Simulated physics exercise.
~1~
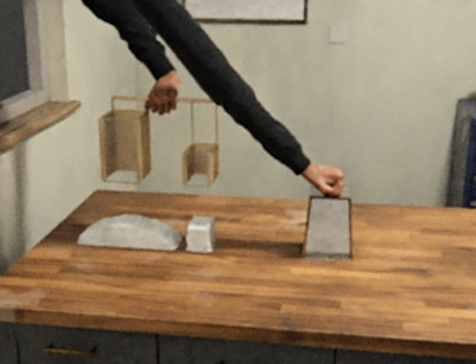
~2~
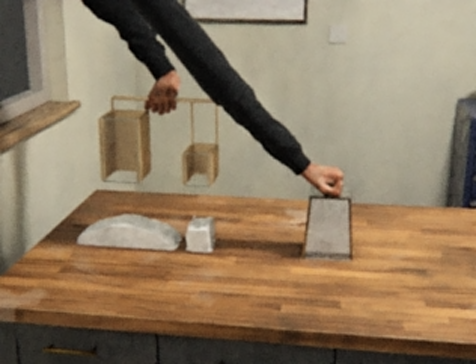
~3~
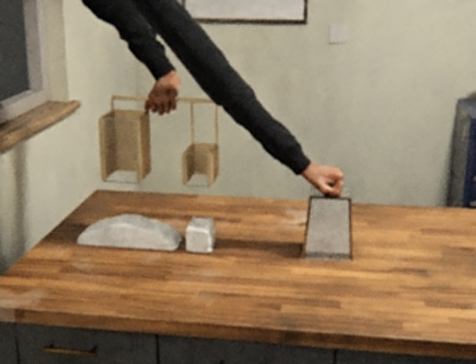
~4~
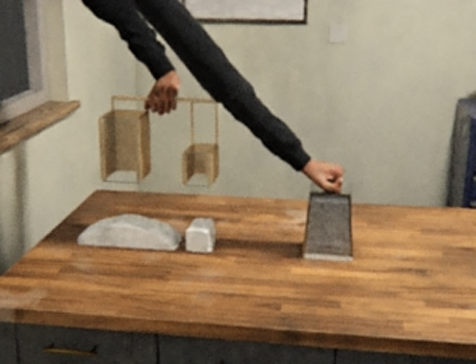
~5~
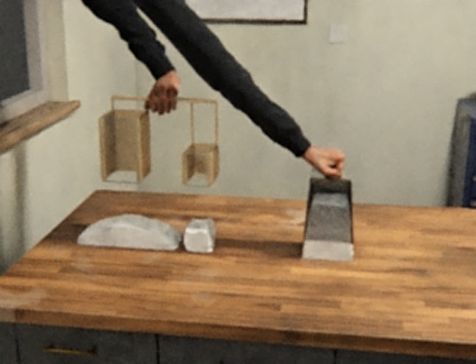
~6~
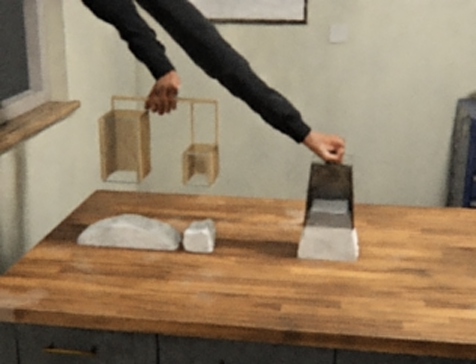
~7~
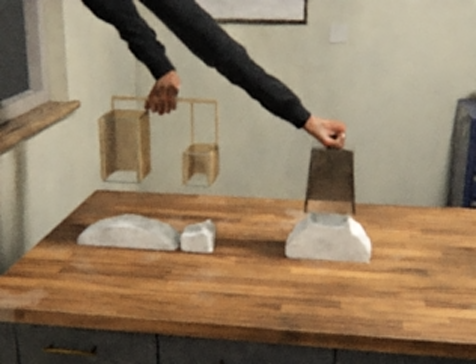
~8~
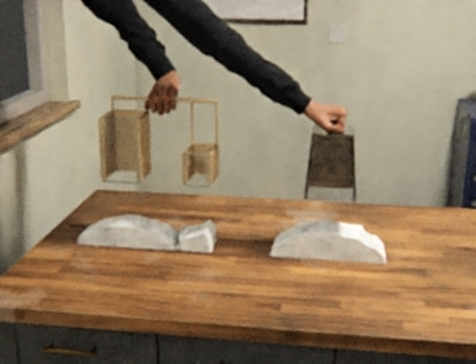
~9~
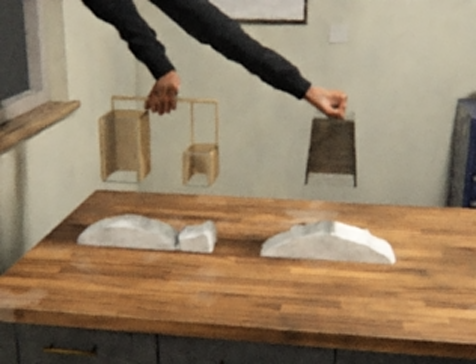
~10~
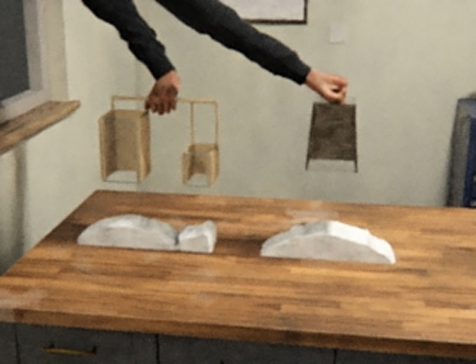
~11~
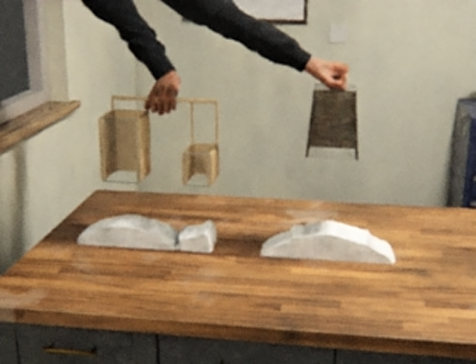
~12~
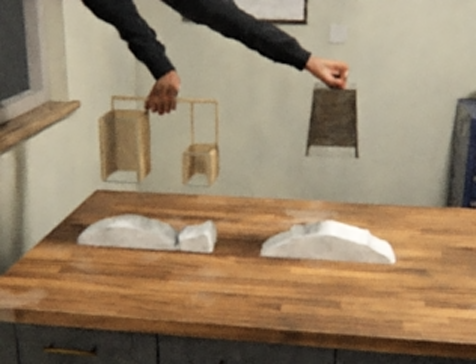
At first, an upturned tin stands on a wooden table to the right of a low pale mound and a small white block, with one hand resting on top of it while another holds a pair of open, tan moulds in the air. The hand then draws the tin straight up, uncovering white, snowy material at its base. As the tin rises, the material slumps and spreads sideways, while the small block beside the left mound also loses its shape. The tin lifts clear and stops above the table, leaving a wide, low heap beneath it.
